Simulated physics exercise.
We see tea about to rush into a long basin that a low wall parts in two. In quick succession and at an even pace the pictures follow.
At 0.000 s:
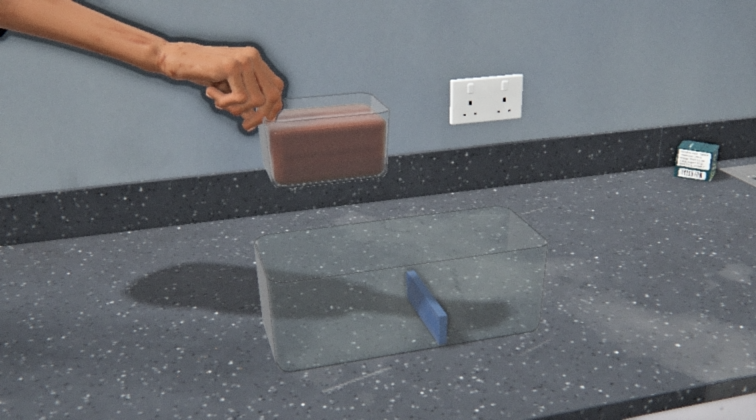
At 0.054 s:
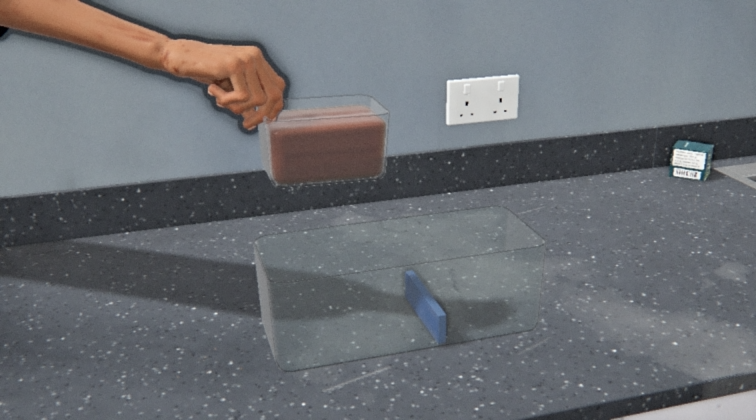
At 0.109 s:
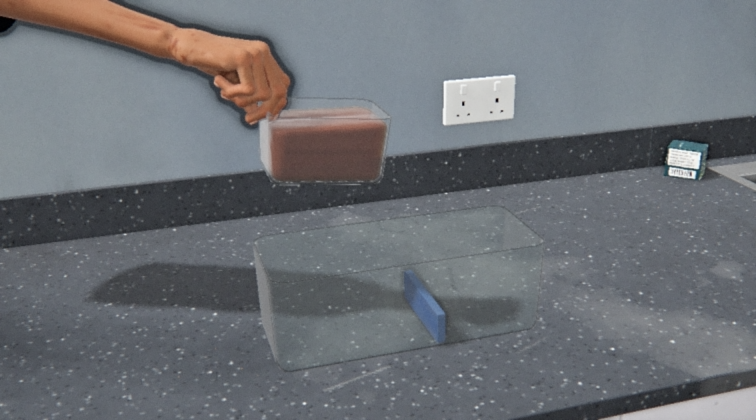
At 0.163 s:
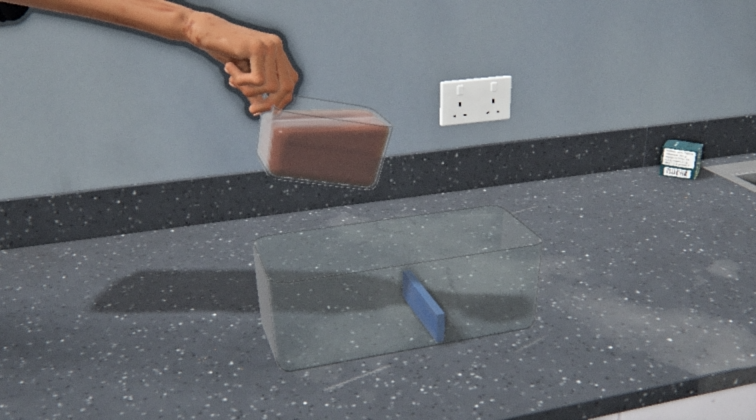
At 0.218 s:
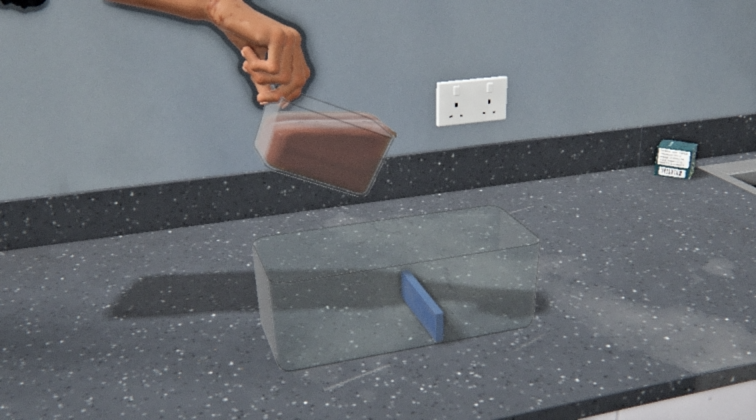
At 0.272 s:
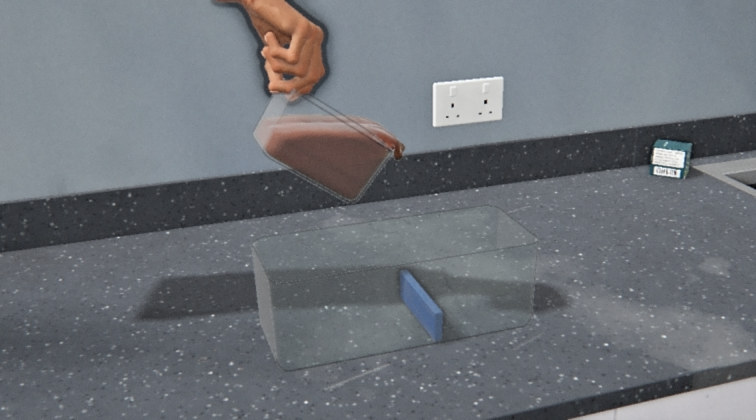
Above a speckled counter, a hand tilts a clear container of brown liquid rightward over a basin.
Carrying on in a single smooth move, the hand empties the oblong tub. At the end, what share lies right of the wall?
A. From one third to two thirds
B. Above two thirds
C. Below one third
From one third to two thirds.
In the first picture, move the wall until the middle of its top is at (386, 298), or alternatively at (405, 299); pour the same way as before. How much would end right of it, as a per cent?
My guess is some 80 percent the first time and some 65 percent the second.
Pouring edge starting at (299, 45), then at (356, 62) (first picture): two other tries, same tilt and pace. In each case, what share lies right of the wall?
Roughly 15 per cent, then roughly 35 per cent.
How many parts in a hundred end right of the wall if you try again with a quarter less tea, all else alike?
Some 40 parts in a hundred.
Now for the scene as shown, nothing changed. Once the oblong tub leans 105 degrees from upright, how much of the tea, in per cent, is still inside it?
Around 15 percent remains.
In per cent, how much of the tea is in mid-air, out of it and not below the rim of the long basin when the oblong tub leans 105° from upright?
Estimate: 35 per cent, roughly.
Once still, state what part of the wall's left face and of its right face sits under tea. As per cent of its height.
Left near 30; right near 60.
A moment on, the oblong tub is tipped right over and 15 per cent is still to pour, 9 is left of the wall and 39 right of it.
Next, the oblong tub is tipped right over and 1 per cent is still to pour, 40 is left of the wall and 51 right of it.
Then the oblong tub is tipped right over and 0 per cent is still to pour, 44 is left of the wall and 51 right of it.
Later the oblong tub is tipped right over and 0 per cent is still to pour, 45 is left of the wall and 51 right of it.
In the end 45 per cent lies left of the wall, 51 right of it and 4 outside.
